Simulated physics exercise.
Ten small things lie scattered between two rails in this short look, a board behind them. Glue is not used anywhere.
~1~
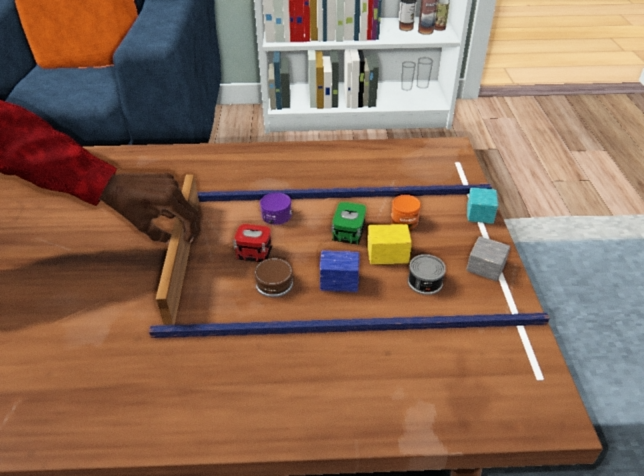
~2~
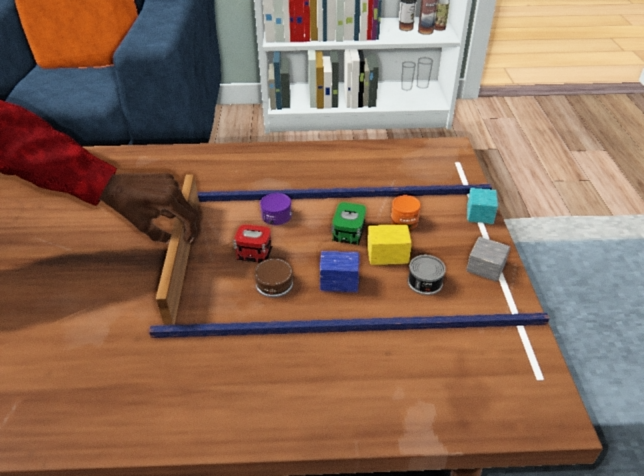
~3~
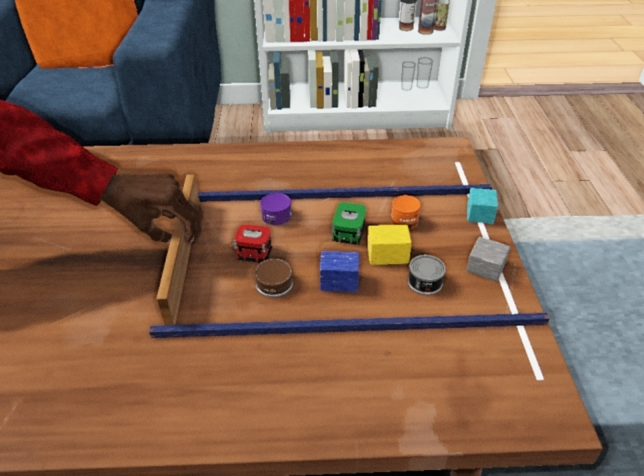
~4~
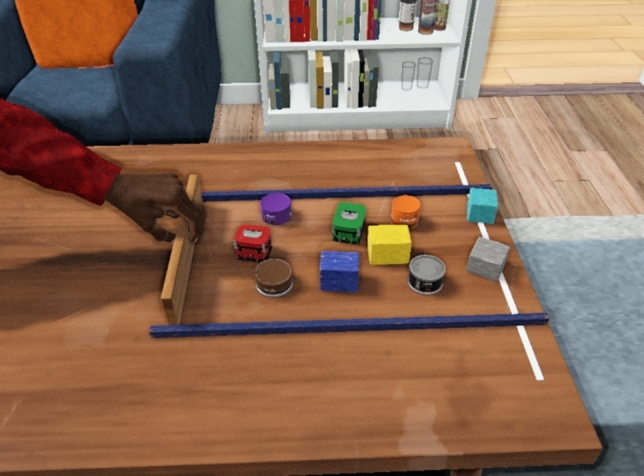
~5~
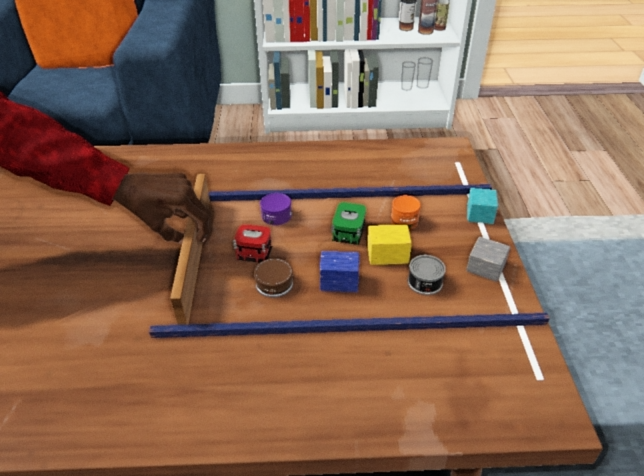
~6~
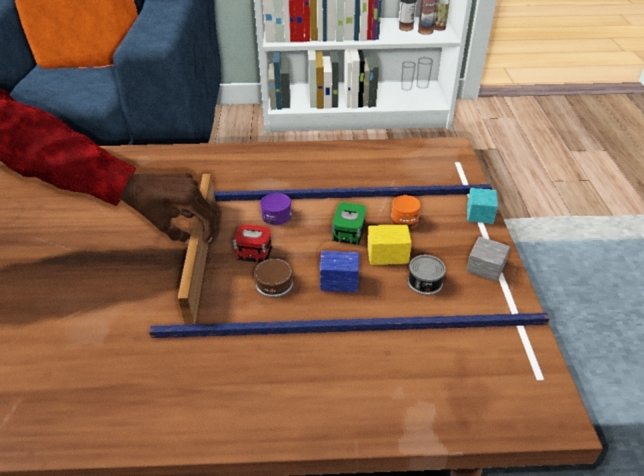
We see a hand in a red sleeve holding a wooden board upright behind ten small blocks, tins and tubs between two blue rails; the hand then slides the board slightly right, while the objects stay still.
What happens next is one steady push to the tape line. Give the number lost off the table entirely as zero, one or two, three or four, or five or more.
Lost off the table: Five or more.
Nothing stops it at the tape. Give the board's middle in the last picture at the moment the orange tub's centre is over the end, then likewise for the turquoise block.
The middle is at (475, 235) when it's the orange tub, and at (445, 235) when it's the turquoise block.
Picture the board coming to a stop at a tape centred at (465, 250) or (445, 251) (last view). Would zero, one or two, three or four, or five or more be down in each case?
Taken in order, that's three to four and then one to two down.
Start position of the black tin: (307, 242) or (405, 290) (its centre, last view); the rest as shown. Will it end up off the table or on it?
Taking them in order, it drops away and then it stays put.
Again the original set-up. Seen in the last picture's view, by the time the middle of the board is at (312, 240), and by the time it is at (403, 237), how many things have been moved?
At first I count 5, and then 9.
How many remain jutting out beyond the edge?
5 overhanging.
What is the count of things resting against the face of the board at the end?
5.
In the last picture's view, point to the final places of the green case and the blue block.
Final spots - green case (504, 217), blue block (533, 287).
Soon after, none off yet; turquoise block at rest near (482, 206); grey block at rest near (488, 259); black tin at rest near (426, 275).
In the end, the number that fall off is five or more; gone, yellow block, orange tub, black tin, grey block and turquoise block.
